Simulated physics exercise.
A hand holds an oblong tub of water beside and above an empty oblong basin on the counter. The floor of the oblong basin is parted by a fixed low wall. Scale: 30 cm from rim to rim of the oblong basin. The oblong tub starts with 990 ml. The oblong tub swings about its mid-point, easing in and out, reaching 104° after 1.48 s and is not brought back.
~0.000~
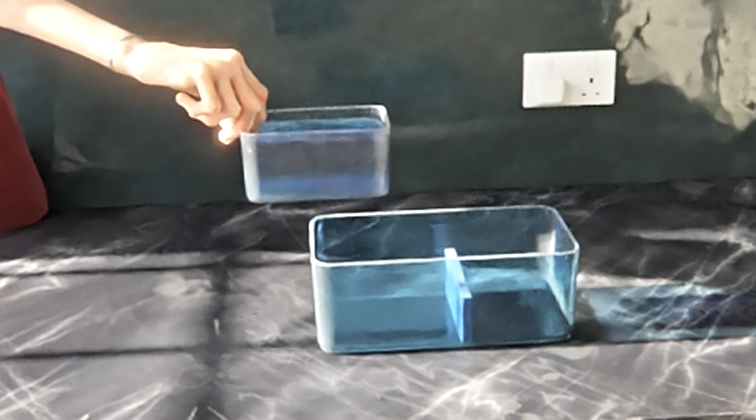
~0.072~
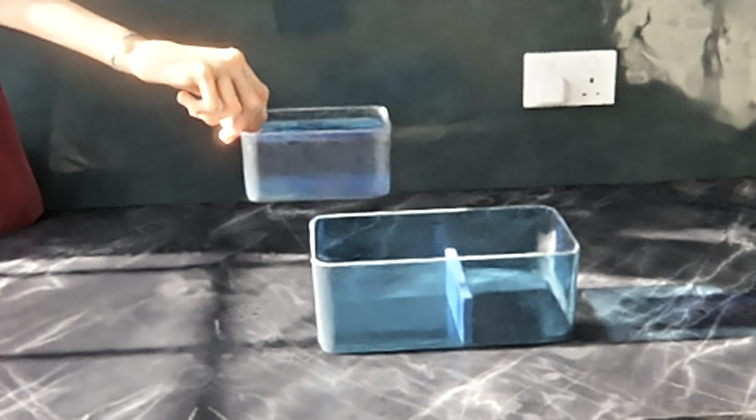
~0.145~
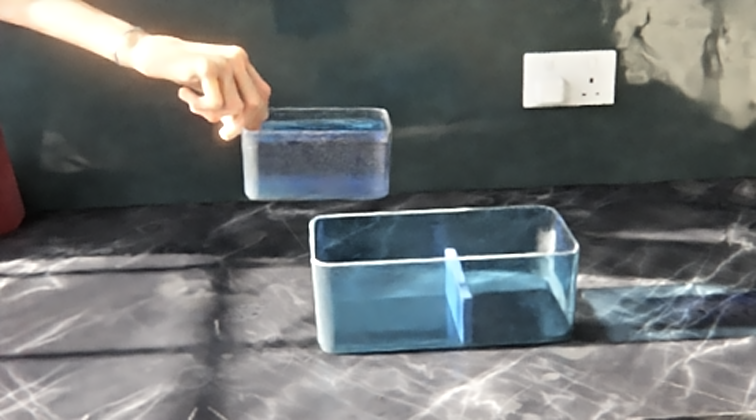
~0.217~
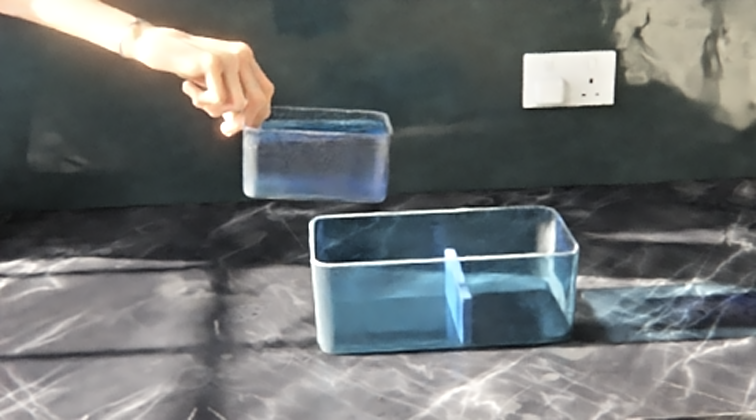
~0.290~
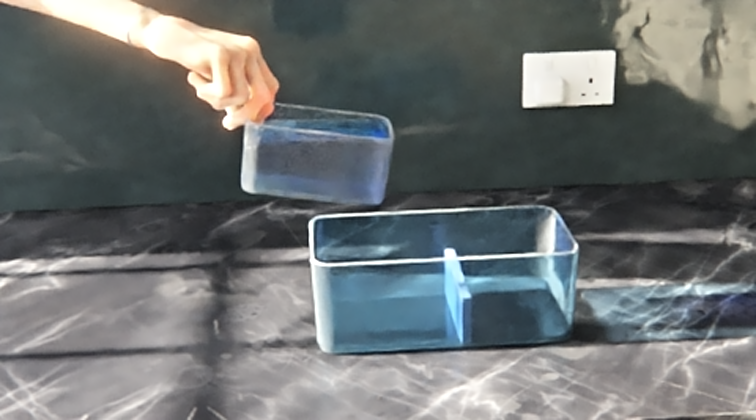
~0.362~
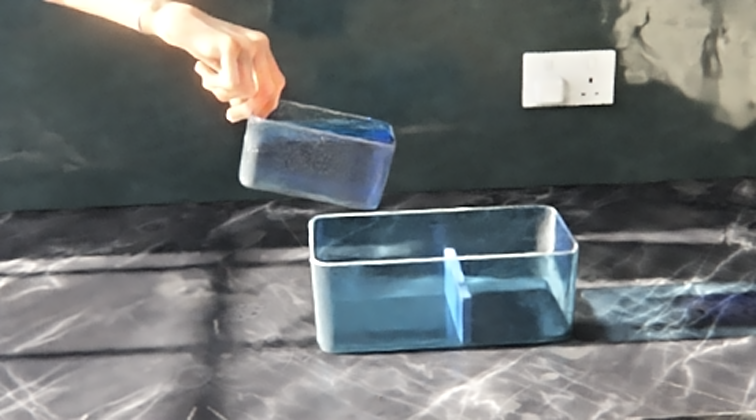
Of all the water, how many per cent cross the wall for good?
The far part has some 35 per cent.
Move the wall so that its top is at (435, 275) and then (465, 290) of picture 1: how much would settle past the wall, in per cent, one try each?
First 65, then 35 per cent.
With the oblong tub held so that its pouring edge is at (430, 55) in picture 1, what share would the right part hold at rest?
In that case some 75 per cent.
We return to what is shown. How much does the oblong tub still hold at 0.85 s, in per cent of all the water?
Near 42 in a hundred.
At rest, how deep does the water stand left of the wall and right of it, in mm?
Left about 26 mm, right about 20 mm.
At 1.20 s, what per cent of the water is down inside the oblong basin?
Near 86 in a hundred.
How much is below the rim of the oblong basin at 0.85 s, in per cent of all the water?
Near 32 in a hundred.
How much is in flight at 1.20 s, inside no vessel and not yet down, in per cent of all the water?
Near 4 in a hundred.
After 0.85 s the tilt is 64° and 42 per cent is still to pour, 15 is left of the wall and 18 right of it.
After 1.20 s the tilt is 95° and 9 per cent is still to pour, 51 is left of the wall and 35 right of it.
After 1.58 s the tilt is 104° and 0 per cent is still to pour, 63 is left of the wall and 35 right of it.
After 1.98 s the tilt is 104° and 0 per cent is still to pour, 64 is left of the wall and 35 right of it.
In the end 64 per cent lies left of the wall, 35 right of it and 1 outside.
